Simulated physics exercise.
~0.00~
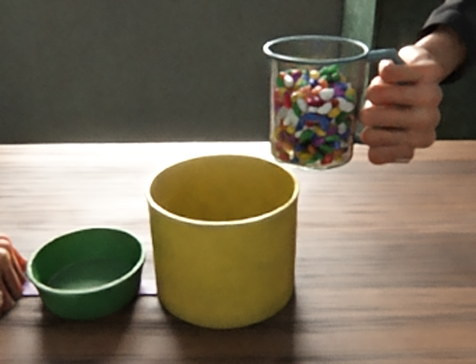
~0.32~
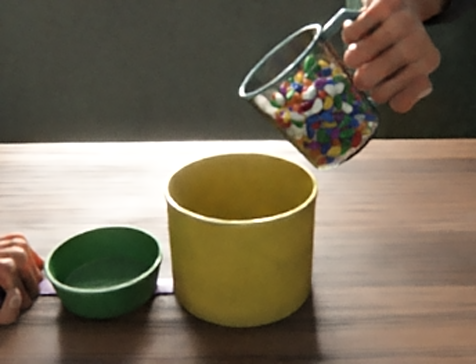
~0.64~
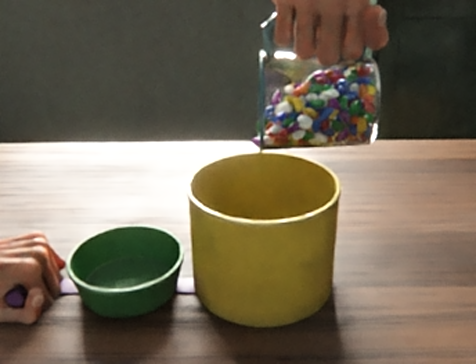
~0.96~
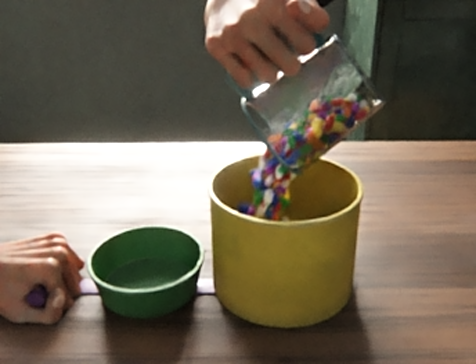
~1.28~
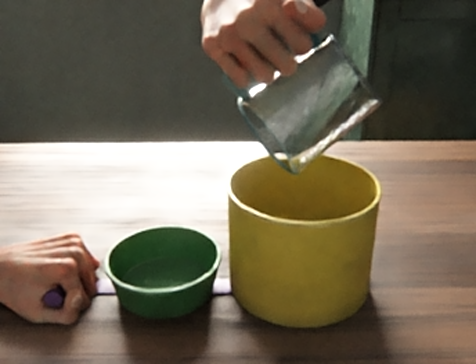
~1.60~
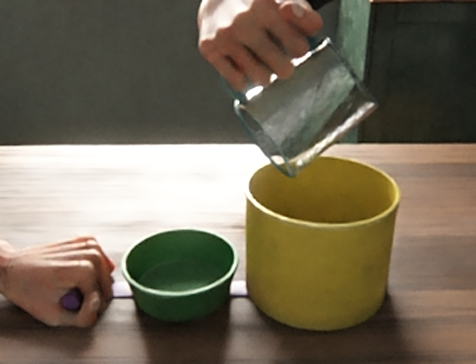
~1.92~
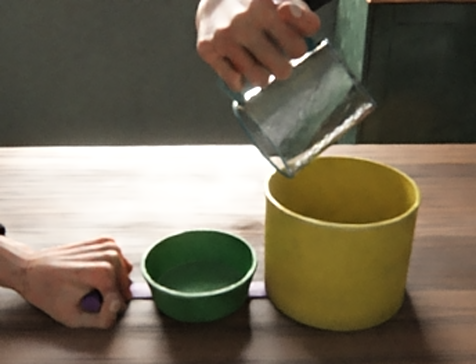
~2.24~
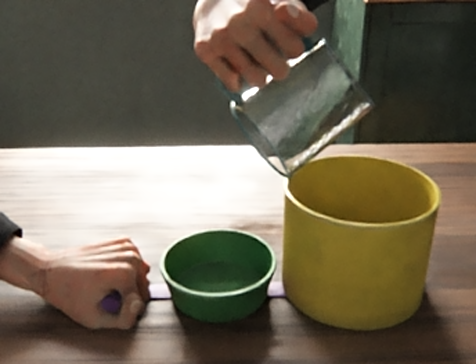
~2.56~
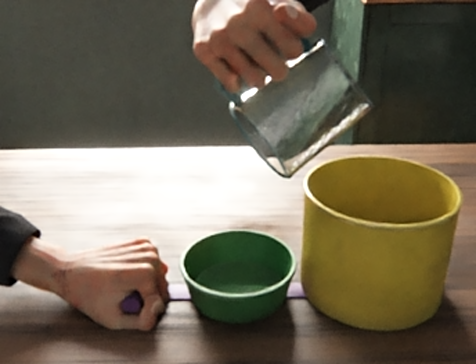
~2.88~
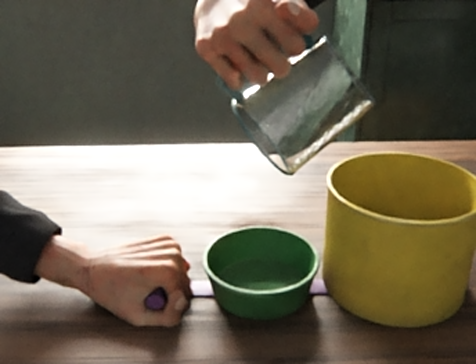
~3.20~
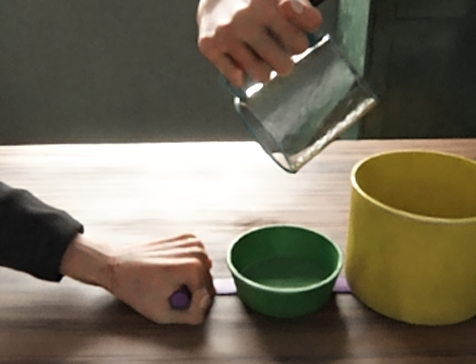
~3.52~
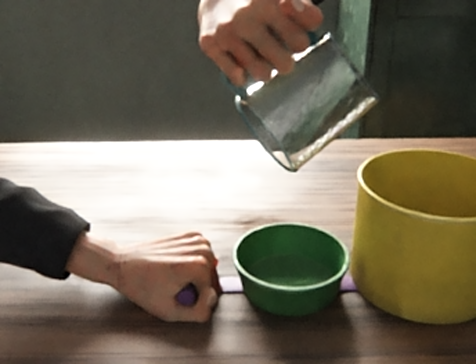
Hand tipping colourful jelly beans from a clear cup into a yellow pot as another hand slides pot and green dish right.
